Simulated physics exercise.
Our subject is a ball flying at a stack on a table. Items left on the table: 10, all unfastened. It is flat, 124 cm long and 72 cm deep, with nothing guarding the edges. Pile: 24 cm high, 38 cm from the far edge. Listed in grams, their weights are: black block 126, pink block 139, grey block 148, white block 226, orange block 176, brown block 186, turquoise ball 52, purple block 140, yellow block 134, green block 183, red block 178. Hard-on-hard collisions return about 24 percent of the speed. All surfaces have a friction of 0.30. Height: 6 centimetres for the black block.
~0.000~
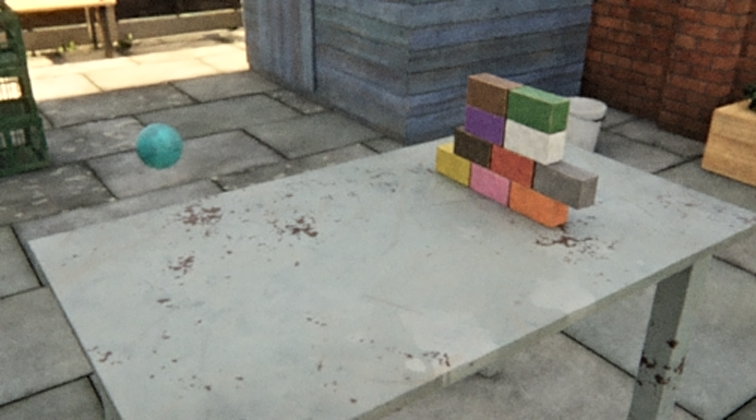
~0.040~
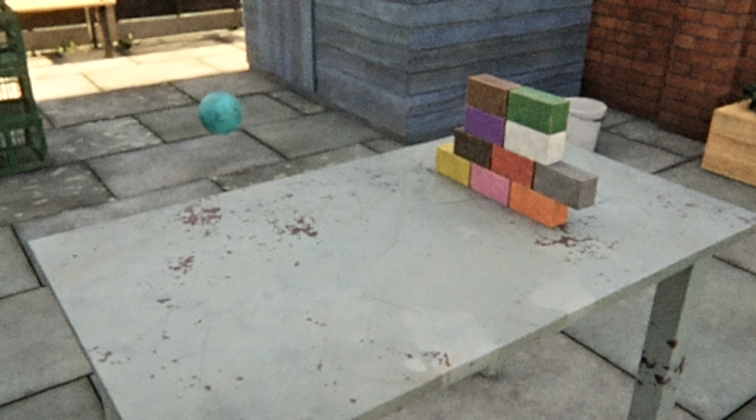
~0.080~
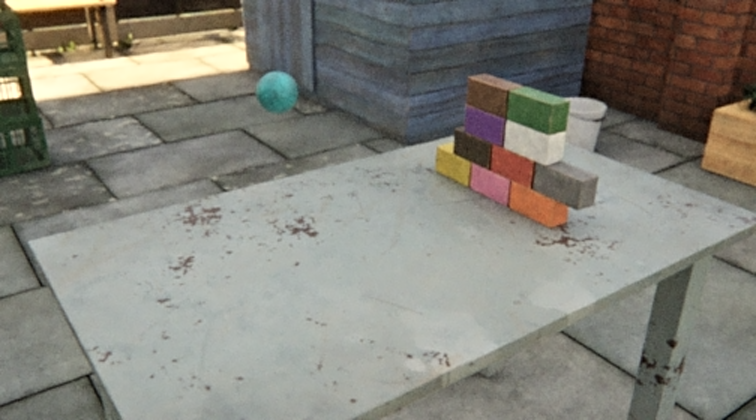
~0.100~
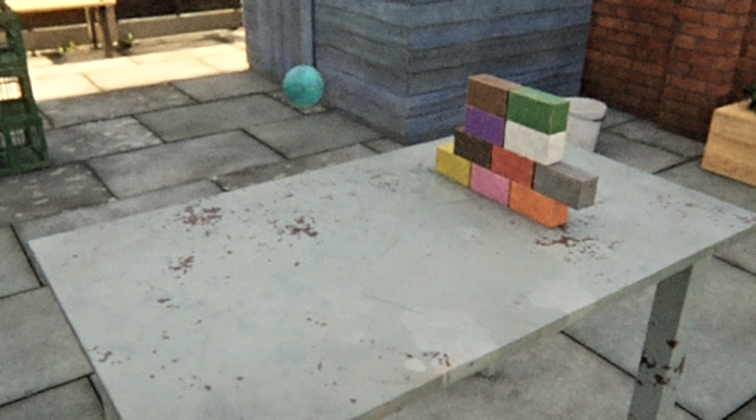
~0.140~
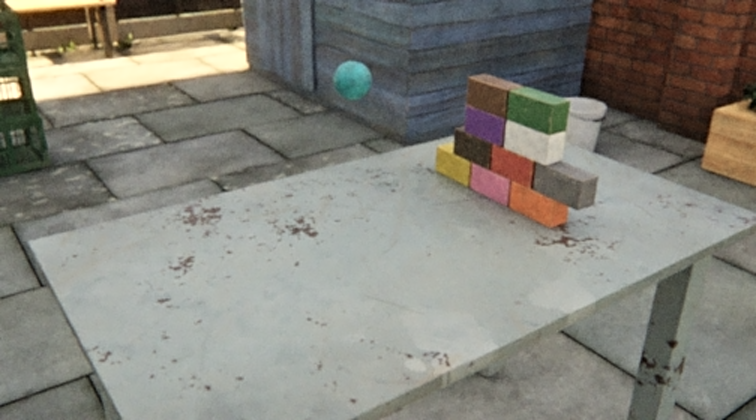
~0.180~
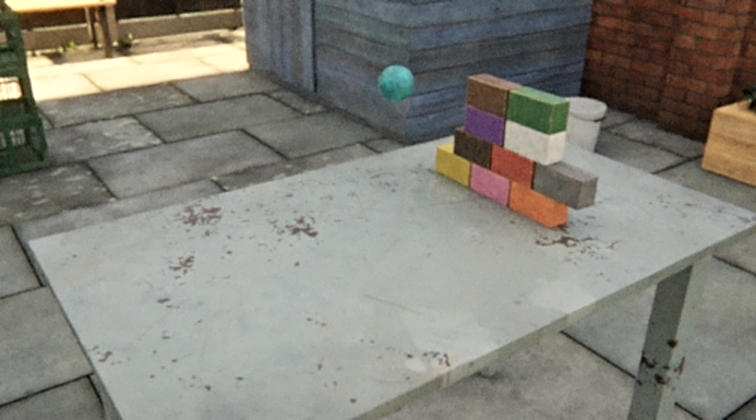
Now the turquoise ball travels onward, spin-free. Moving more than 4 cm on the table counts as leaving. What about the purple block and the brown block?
The purple block won't be where it started; the brown block won't be where it started.
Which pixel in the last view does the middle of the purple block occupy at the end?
It stops at about (526, 178).
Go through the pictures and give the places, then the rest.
In the first frame, 62 cm short of the pile; turquoise ball (160, 147); purple block (492, 123); brown block (494, 95).
In the second frame, 52 cm short of the pile; turquoise ball (221, 114); grey block (565, 183).
In the third frame, 41 cm short of the pile; turquoise ball (277, 92); orange block (539, 201).
In the fourth frame, 36 cm short of the pile; turquoise ball (304, 86); green block (538, 110).
In the fifth frame, 25 cm short of the pile; turquoise ball (353, 81); black block (479, 146).
In the sixth frame, 15 cm short of the pile; turquoise ball (396, 84); purple block (492, 124); brown block (494, 95).
After 0.48 s, turquoise ball near (424, 129); brown block 28° off upright near (517, 95); purple block 28° off upright near (504, 121).
After 0.78 s, turquoise ball near (395, 252); brown block on its side near (554, 169); purple block 50° off upright near (519, 172).
In the end (1.3 s), toppled on the table, brown block and purple block; the other 8 under 4 cm from the start. At the end, from the last picture's camera, purple block near (527, 178), brown block near (559, 170).
